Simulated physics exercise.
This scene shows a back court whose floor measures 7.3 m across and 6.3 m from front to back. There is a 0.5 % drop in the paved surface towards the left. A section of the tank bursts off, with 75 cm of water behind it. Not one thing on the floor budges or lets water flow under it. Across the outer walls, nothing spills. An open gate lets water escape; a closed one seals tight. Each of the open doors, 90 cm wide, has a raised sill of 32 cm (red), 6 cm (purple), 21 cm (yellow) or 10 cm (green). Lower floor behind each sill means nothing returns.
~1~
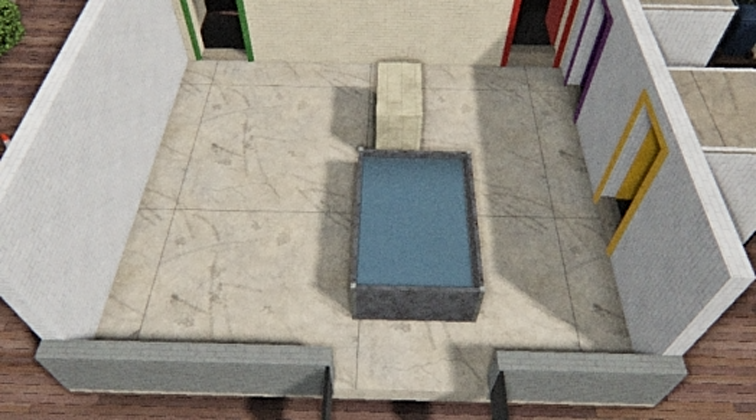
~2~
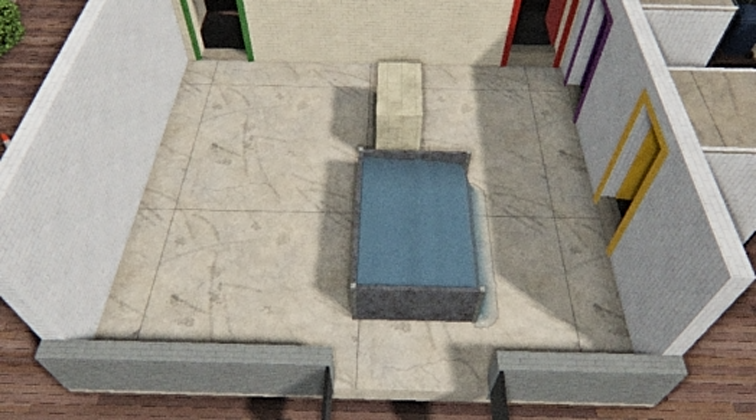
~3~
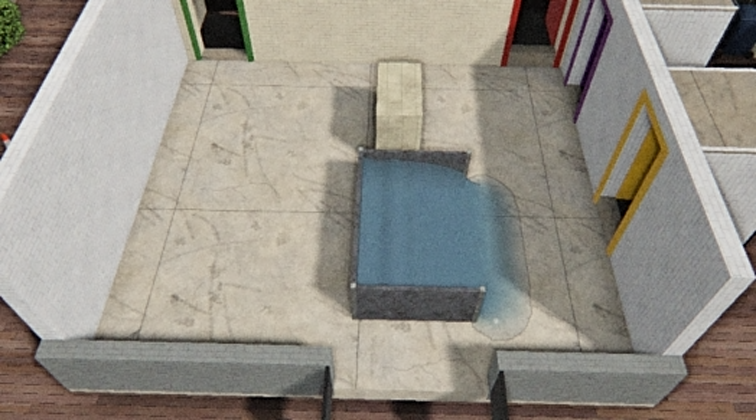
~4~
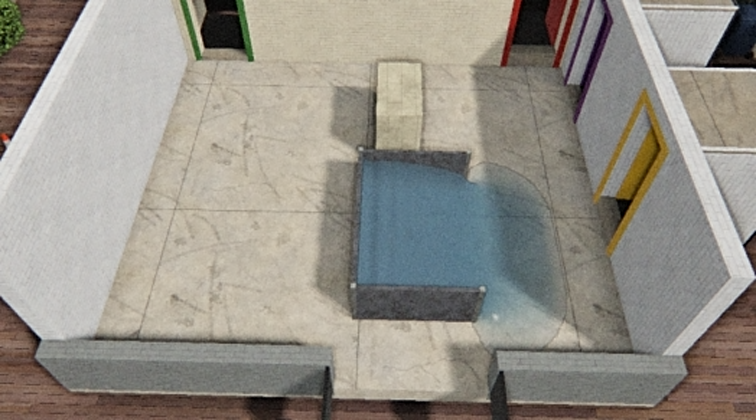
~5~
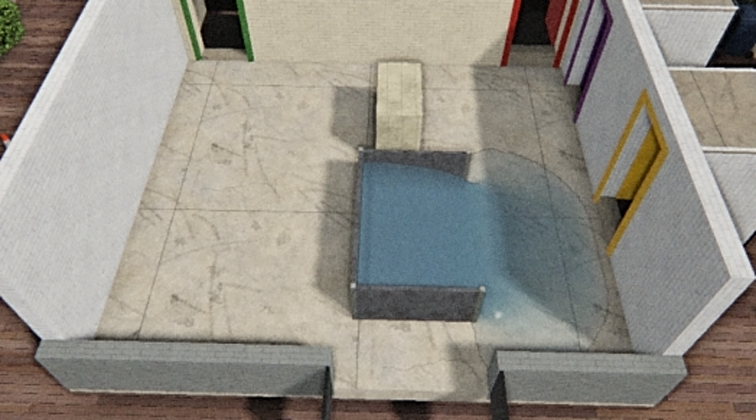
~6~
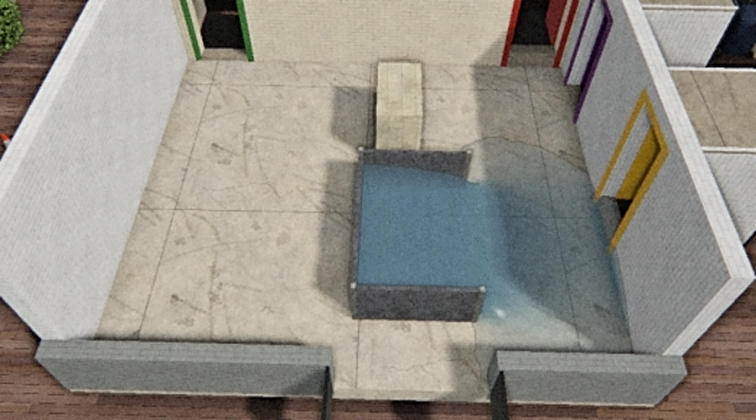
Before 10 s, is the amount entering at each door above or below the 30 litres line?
As I see it, the red door remains within the limit; the purple door breaks the limit; the yellow door breaks the limit; the green door remains within the limit.
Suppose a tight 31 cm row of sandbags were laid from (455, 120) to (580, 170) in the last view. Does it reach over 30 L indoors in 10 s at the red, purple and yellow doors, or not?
Door by door: Red limit kept, purple limit kept, yellow limit exceeded.
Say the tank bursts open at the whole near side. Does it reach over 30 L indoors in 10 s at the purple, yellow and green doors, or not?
Then it goes purple fine, yellow fine, green fine.
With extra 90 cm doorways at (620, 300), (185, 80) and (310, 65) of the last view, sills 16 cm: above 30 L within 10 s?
In turn: Past it, not over, below.
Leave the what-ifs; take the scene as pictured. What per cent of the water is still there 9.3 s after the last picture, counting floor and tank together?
82 %.
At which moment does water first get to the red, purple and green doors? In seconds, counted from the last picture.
Red: 1.3 s; purple: 0.7 s; green: 4.0 s.
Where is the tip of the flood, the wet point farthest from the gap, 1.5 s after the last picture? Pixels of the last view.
Somewhere around (557, 68).
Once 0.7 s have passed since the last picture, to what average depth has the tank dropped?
30 cm.
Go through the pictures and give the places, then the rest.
Still water, 75 cm deep, in the tank at (416, 218), in the first frame.
Water pours out at (468, 240) and has run 1.3 m, to (478, 324); typically 10 cm deep outside, 75 cm at the tank's back, in the second frame.
The front is at (505, 333), 1.5 m from the gap at (468, 241); 1.9 m2 of floor is under water; 73 cm left at the back of the tank, in the third frame.
Water pours out at (467, 242) and has run 1.8 m, to (533, 346); typically 12 cm deep outside, 65 cm at the tank's back, in the fourth frame.
The front is at a hidden place, 2.1 m from the gap at (467, 242); 6.1 m2 of floor is under water; 64 cm left at the back of the tank, in the fifth frame.
The front is at (629, 340), 2.6 m from the gap at (467, 242); 8.0 m2 of floor is under water; 60 cm left at the back of the tank, in the sixth frame.
Then, 0.7 s after the last picture water covers 20 % of the floor and is deepest (49 cm) near (631, 365); red door not reached, purple door 3 cm at the sill, 0 L in, yellow door 46 cm at the sill, 90 L in, green door not reached.
Then, 1.5 s after the last picture water covers 25 % of the floor and is deepest (40 cm) near (631, 365); red door 17 cm at the sill, 0 L in, purple door 10 cm at the sill, 1 L in, yellow door 34 cm at the sill, 190 L in, green door not reached.
Then, 2.8 s after the last picture water covers 45 % of the floor and is deepest (24 cm) near (548, 68); red door 23 cm at the sill, 0 L in, purple door 7 cm at the sill, 8 L in, yellow door 17 cm at the sill, 221 L in, green door not reached.
Then, 5.3 s after the last picture water covers 75 % of the floor and is deepest (13 cm) near (189, 61); red door 12 cm at the sill, 0 L in, purple door 10 cm at the sill, 32 L in, yellow door 7 cm at the sill, 222 L in, green door 3 cm at the sill, 0 L in.
Then, 9.3 s after the last picture water covers 90 % of the floor and is deepest (10 cm) near (634, 378); red door 6 cm at the sill, 0 L in, purple door 7 cm at the sill, 53 L in, yellow door 6 cm at the sill, 222 L in, green door 9 cm at the sill, 3 L in.
